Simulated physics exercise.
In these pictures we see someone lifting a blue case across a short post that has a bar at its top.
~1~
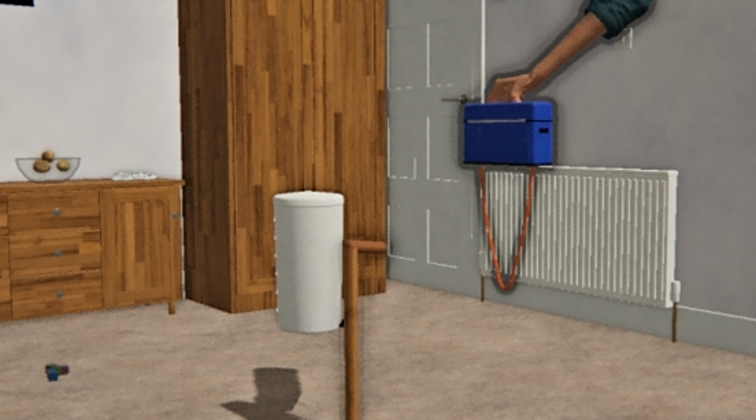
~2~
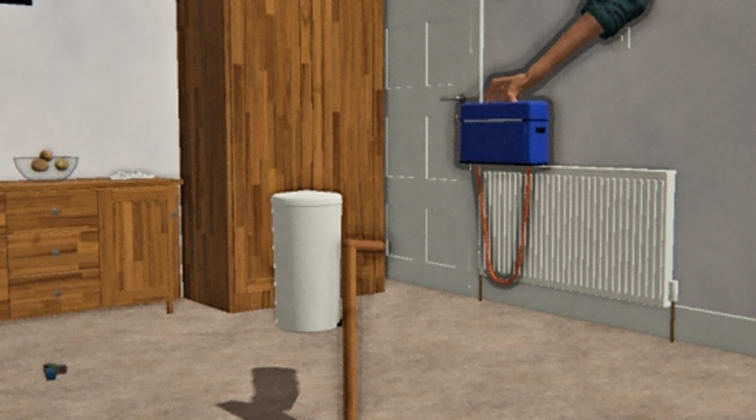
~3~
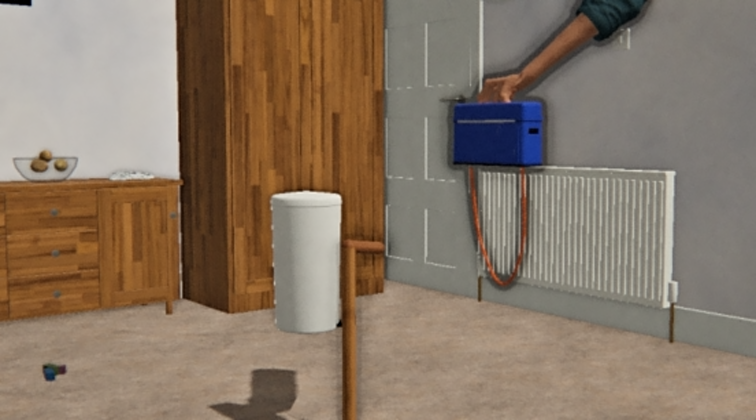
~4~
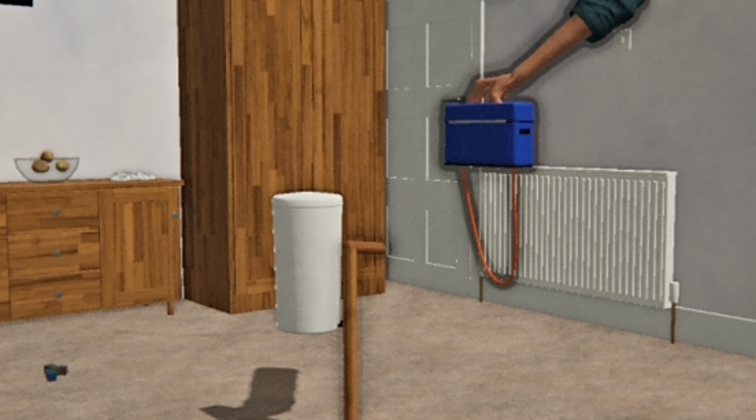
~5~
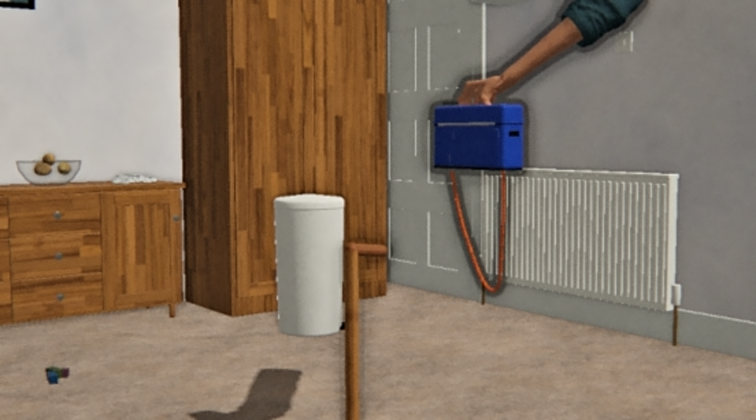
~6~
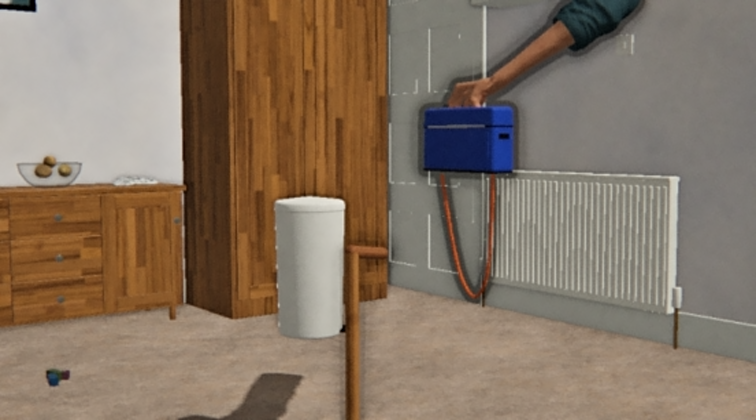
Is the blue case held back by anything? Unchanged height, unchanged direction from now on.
Yes.
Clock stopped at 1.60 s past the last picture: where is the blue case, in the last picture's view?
At (301, 141) by that time.
Then, 0.82 s after the last picture, case nearing the post near (387, 140).
Then, 1.60 s after the last picture, case past the post near (301, 141).
At rest, case past the post near (255, 141); loop tight round the post, hand stopped. The blue case is jerked back by its loop.
